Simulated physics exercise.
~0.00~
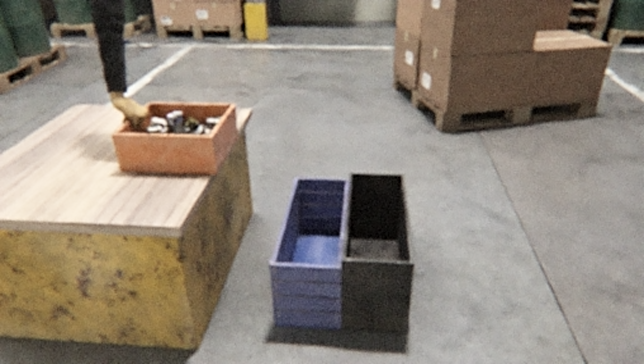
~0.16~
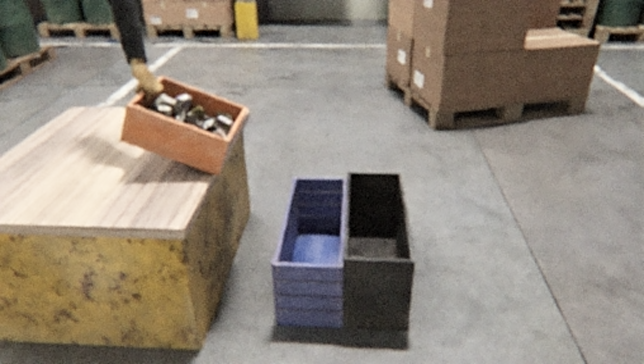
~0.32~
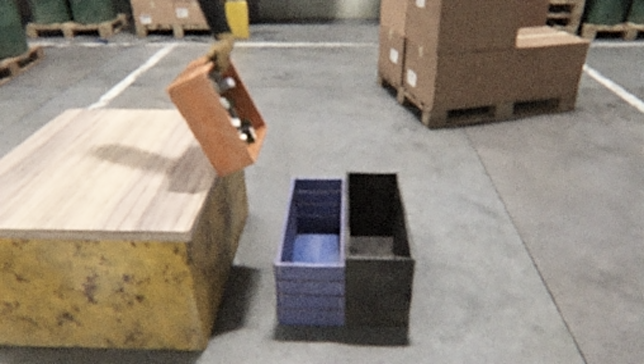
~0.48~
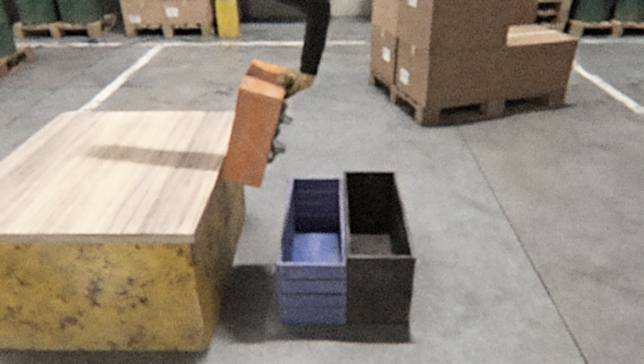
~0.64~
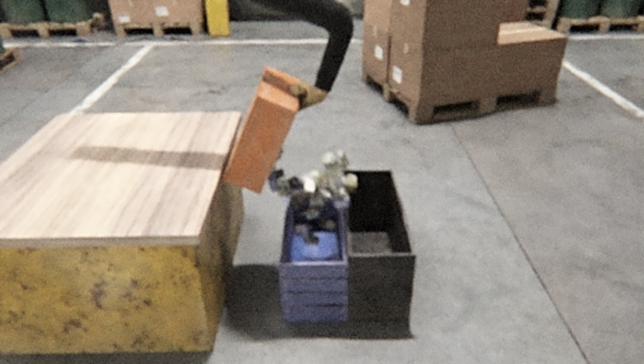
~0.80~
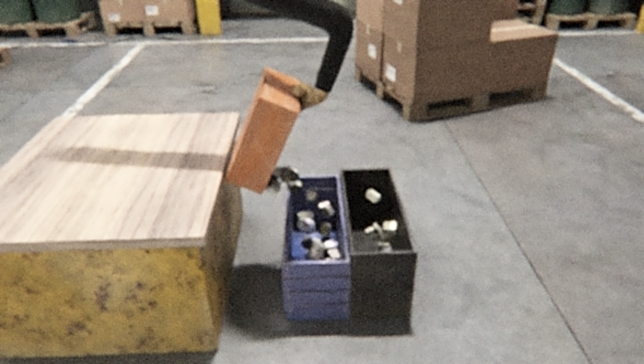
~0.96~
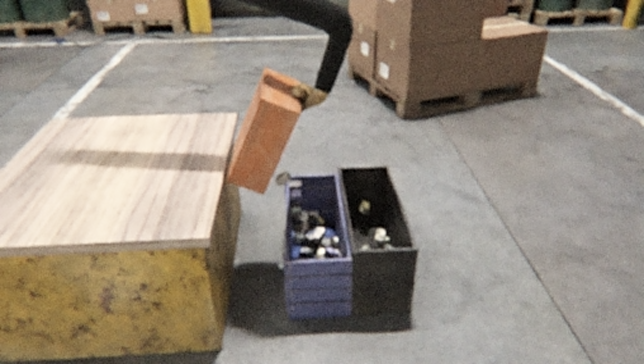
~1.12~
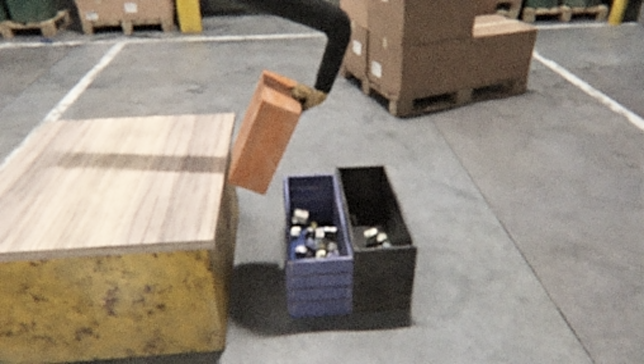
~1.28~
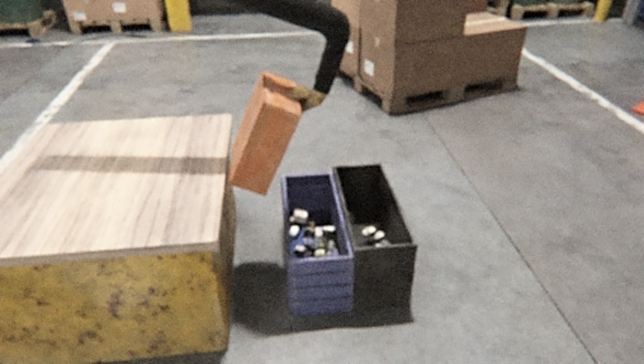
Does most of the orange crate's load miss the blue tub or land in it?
Most of the load lands in the blue tub, the one nearer the bench. A smaller share ends up in the black box beyond it.
A hand tips an orange crate, pouring small pieces into a blue tub and black box.
